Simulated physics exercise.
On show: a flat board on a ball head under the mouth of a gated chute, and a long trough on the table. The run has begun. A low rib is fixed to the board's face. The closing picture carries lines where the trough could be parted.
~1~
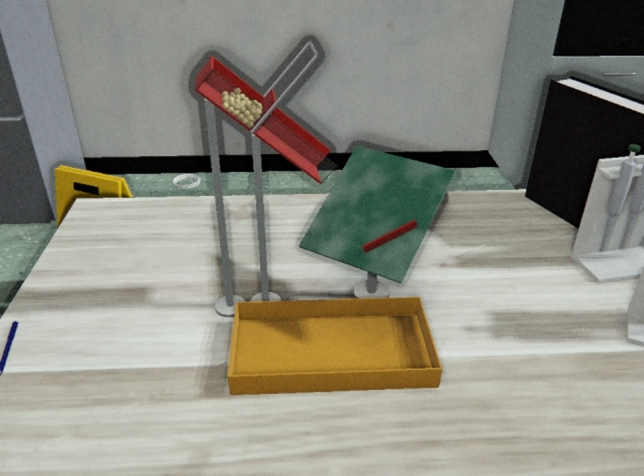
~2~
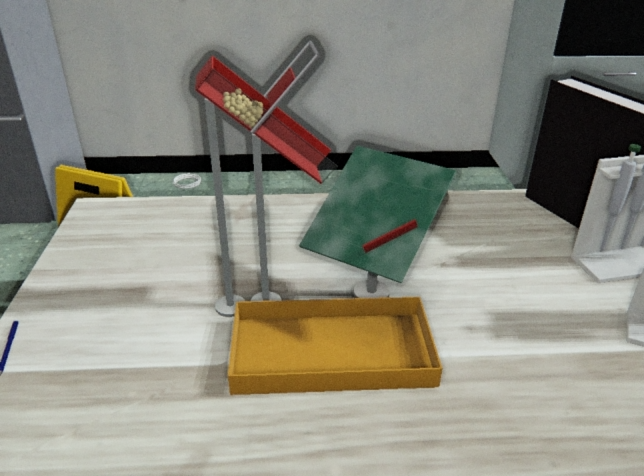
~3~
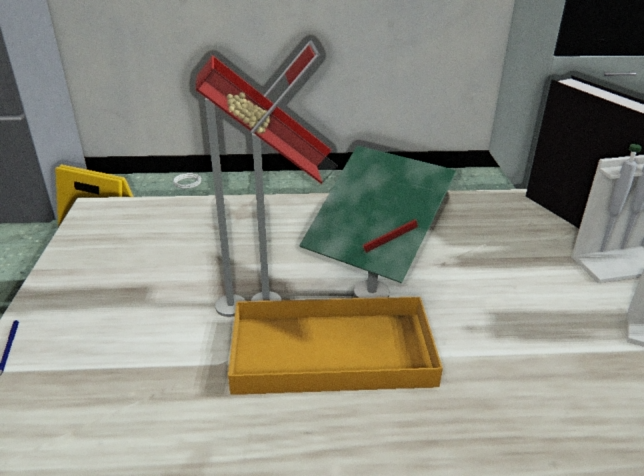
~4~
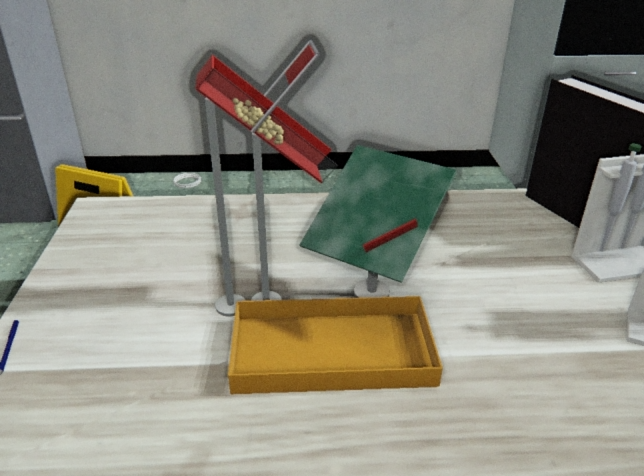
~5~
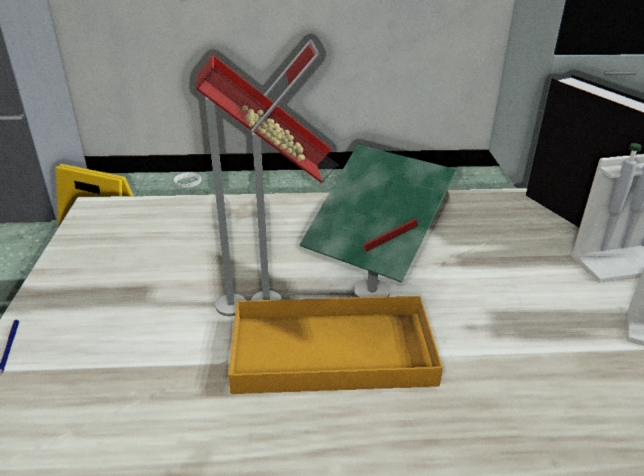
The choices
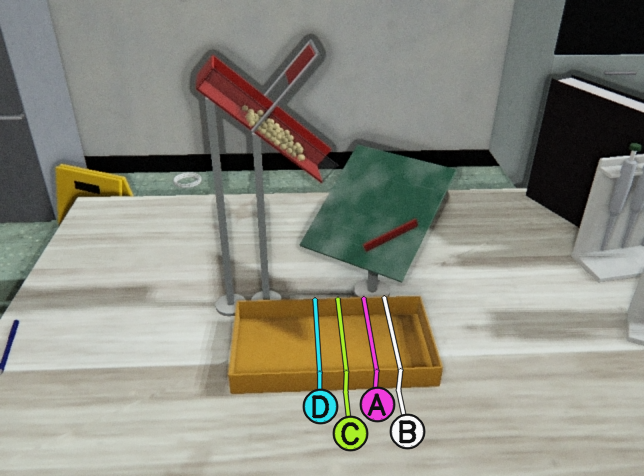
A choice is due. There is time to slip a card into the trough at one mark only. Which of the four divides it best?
D beats the others.
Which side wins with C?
The left side.
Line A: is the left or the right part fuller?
Left.
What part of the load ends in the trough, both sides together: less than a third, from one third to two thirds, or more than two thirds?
About that: More than two thirds.
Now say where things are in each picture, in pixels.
Load behind the gate at (245, 109), soya beans; lip of the chute at (318, 175), sloping fairly steeply, in the first frame.
Middle of the board at (377, 208), tilted fairly steeply; middle of its low edge at (347, 263); of its high edge at (404, 157), in the second frame.
Front corners of the trough at (229, 375) and (442, 368), empty; front of the load at (263, 131), in the third frame.
Middle of the load at (261, 120); its front at (280, 141), about a third of the way to the lip; rib from (416, 219) to (363, 246), in the fourth frame.
Middle of the load at (277, 133); its front at (302, 158), about two thirds of the way to the lip, in the fifth frame.
On the marked copy, line A crosses the front rim at (376, 370); line B crosses the front rim at (400, 369); line C crosses the front rim at (346, 371); line D crosses the front rim at (319, 372).
With A, of what is caught, nearly all on the left of the divider, a stray few on the right.
With B, of what is caught, all on the left of the divider, none on the right.
With C, of what is caught, most on the left of the divider, a small part on the right.
With D, of what is caught, about a third on the left of the divider, about two thirds on the right.
